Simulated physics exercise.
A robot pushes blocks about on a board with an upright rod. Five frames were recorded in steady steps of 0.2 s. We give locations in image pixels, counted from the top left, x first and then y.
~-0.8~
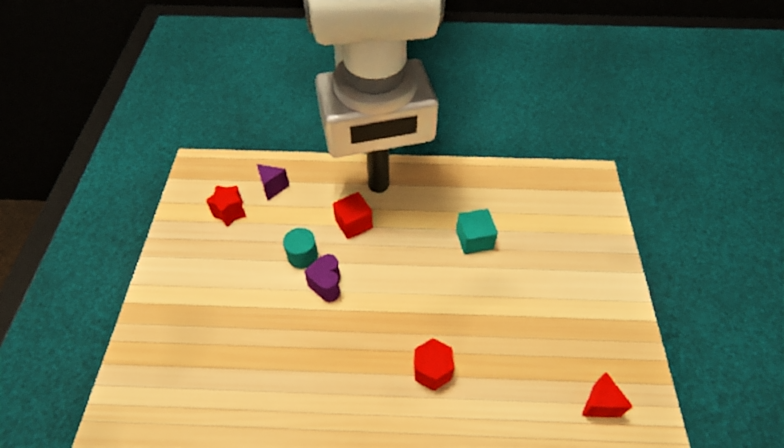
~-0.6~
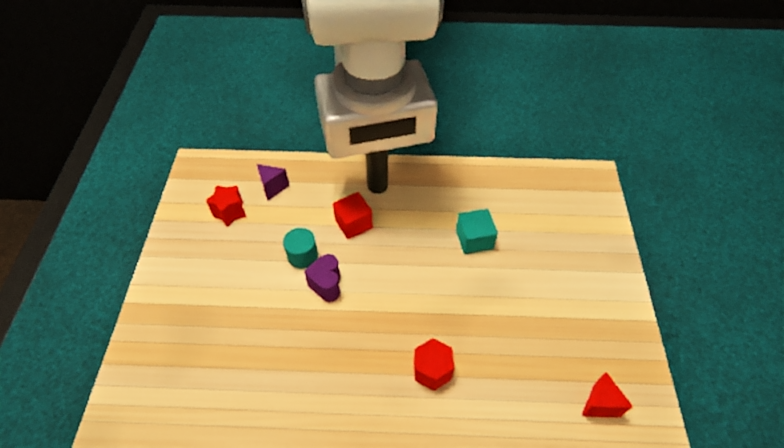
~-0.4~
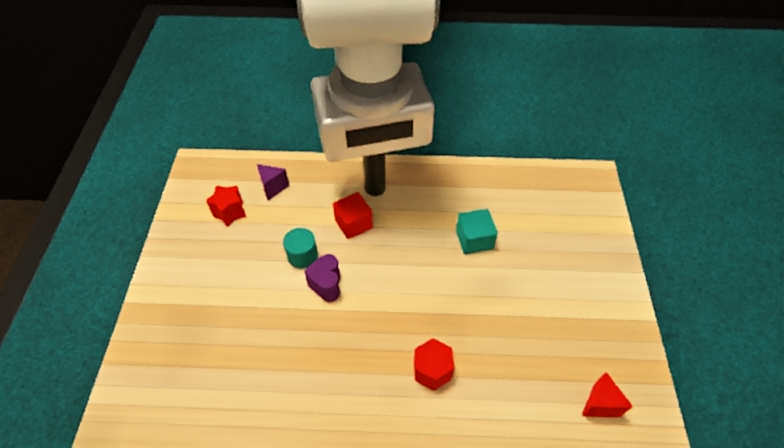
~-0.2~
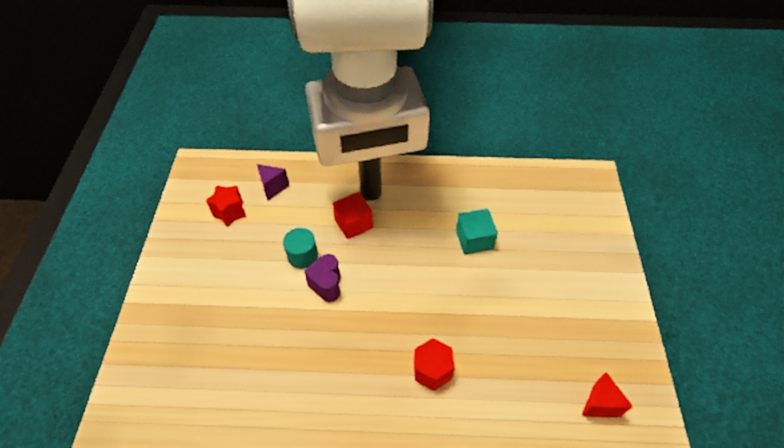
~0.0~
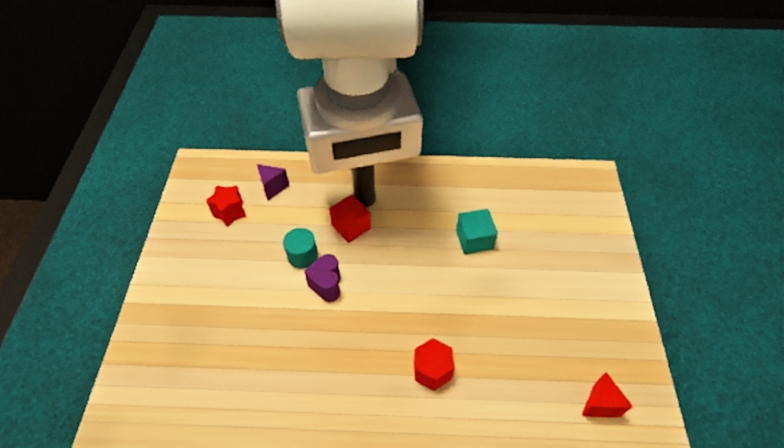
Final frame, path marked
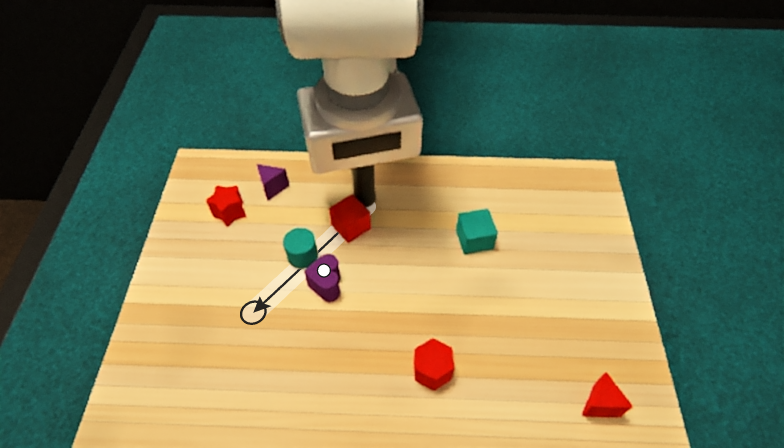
A pale wooden board lies on a teal surface, seen from above at an angle by a camera that stays still. A white and grey robot arm holds a dark rod at the top edge, near red and teal cubes, with a red star, purple triangle, teal cylinder and purple heart to the left and a red hexagon and triangle below. The rod drifts slightly down and left, nudging the red cube a little.
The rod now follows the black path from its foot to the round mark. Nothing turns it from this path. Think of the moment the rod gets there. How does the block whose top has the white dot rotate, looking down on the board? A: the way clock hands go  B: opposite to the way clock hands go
A.
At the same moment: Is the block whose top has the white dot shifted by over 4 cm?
Final answer: No.
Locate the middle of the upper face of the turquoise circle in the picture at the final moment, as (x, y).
It will likely be found at (251, 262).
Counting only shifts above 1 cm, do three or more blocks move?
That would be a yes.
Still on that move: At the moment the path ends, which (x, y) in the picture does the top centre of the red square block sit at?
Put as a pixel place, it's (326, 261).
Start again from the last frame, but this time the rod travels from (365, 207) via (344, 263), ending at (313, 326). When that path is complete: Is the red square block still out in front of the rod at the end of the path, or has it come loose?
By the time the path ends, the red square block has slid off to the side or behind.
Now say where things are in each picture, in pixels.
Rod tip (379, 185); block tops, turquoise circle (299, 240); purple heart block (324, 271); red square block (352, 207), in the first picture.
Rod (378, 186); blocks unchanged, in the second picture.
Rod (375, 188); blocks unchanged, in the third picture.
Rod (371, 193); blocks unchanged, in the fourth picture.
Rod (365, 199); turquoise circle (299, 240); purple heart block (324, 271); red square block (349, 210), in the fifth picture.
Path on the board, straight from (365, 207) to (253, 313); the dot is on the purple heart block.
The first path, step by step. One third of the way, rod (330, 232); purple heart block (323, 278); red square block (330, 247), turned 60° anticlockwise.
Two thirds of the way, rod (292, 268); turquoise circle (261, 257); purple heart block (327, 294), turned 30° clockwise; red square block (326, 261), turned 100° anticlockwise.
At the end, rod (250, 306); turquoise circle (251, 262); purple heart block (327, 294), turned 30° clockwise; red square block (326, 261), turned 100° anticlockwise.
